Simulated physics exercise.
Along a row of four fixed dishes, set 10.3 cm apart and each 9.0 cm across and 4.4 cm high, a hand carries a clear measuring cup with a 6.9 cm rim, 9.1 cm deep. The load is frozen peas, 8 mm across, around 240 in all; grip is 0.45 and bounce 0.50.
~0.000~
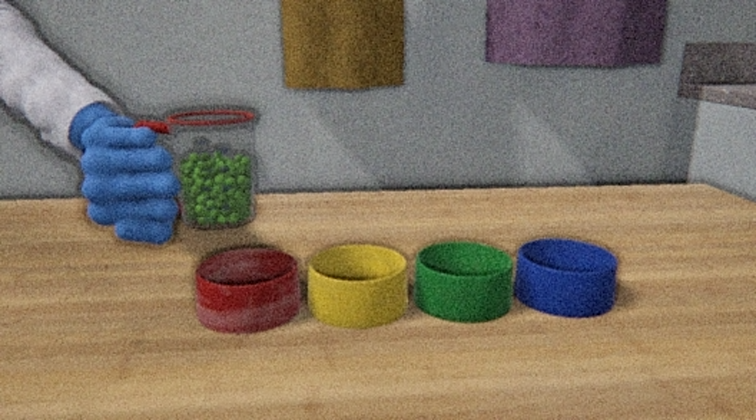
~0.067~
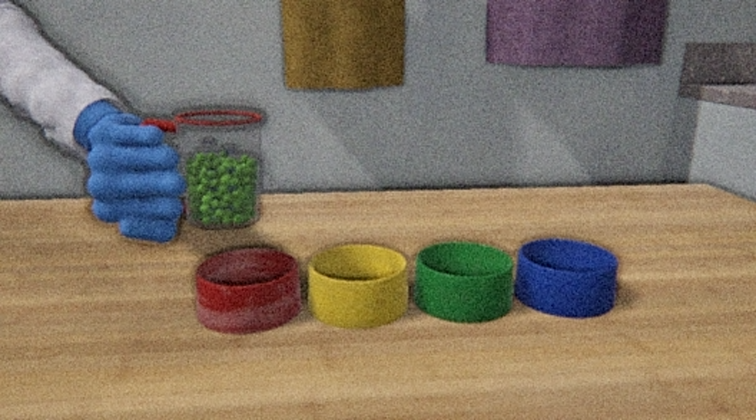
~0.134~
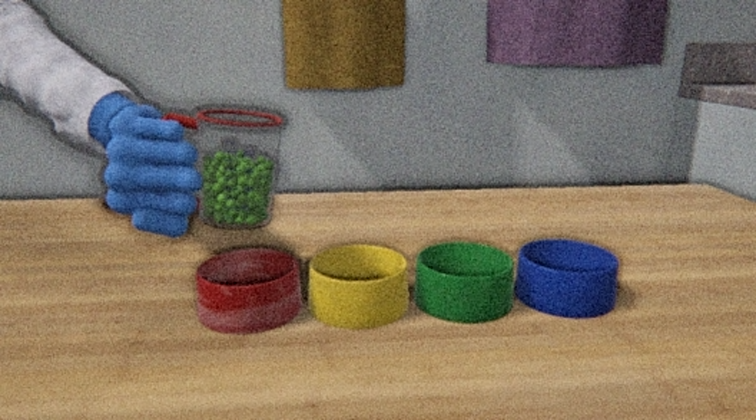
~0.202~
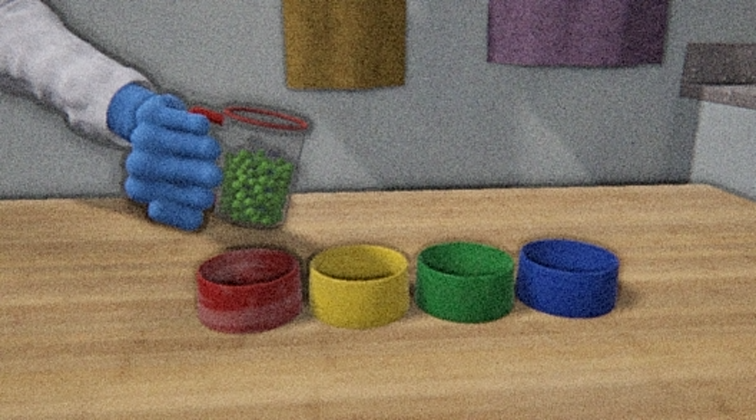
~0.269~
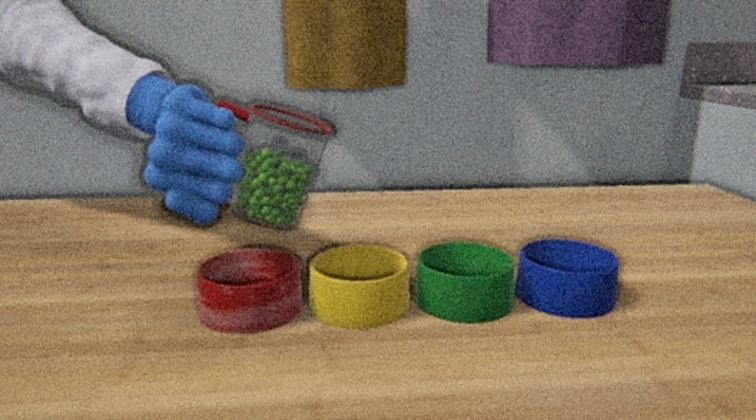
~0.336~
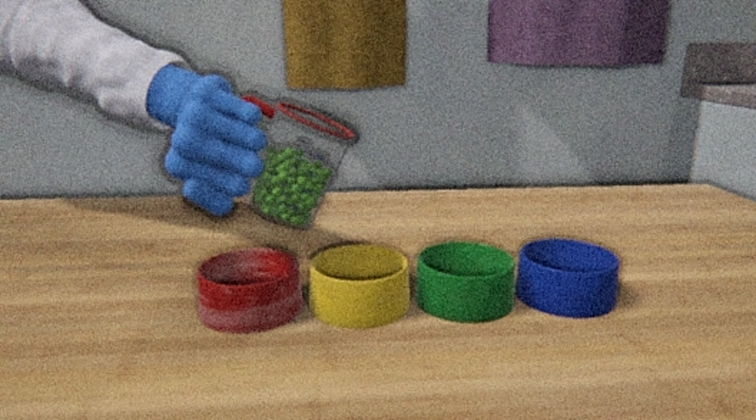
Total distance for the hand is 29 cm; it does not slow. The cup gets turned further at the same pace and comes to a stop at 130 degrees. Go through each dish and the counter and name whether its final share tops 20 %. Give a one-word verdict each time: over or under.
Verdicts: Red dish under, blue dish over, green dish under, yellow dish under, counter under.
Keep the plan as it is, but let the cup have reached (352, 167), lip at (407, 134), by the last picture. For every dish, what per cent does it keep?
Final shares - red 0 %, blue 100 %, green 0 %, yellow 0 %.
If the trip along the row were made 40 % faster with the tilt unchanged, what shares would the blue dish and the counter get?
Shares: Blue 100, counter 0.
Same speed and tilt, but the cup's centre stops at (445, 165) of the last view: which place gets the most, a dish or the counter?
Result: Largest portion at green.
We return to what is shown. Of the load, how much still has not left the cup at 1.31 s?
I reckon around 80 per cent.
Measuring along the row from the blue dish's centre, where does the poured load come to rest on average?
Some 2 cm to the right.
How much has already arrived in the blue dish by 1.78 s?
By that moment it's near 90 percent.
Then, at 0.92 s, tilt 74 degrees; cup holds 100 %.
After 1.31 s, tilt 107 degrees; cup holds 80 %, blue 15 %.
After 1.78 s, tilt 130 degrees; cup holds 0 %, blue 90 %.
By 2.3 s all is still; red 0 %, blue 90 %, green 0 %, yellow 0 %, counter 10 %.
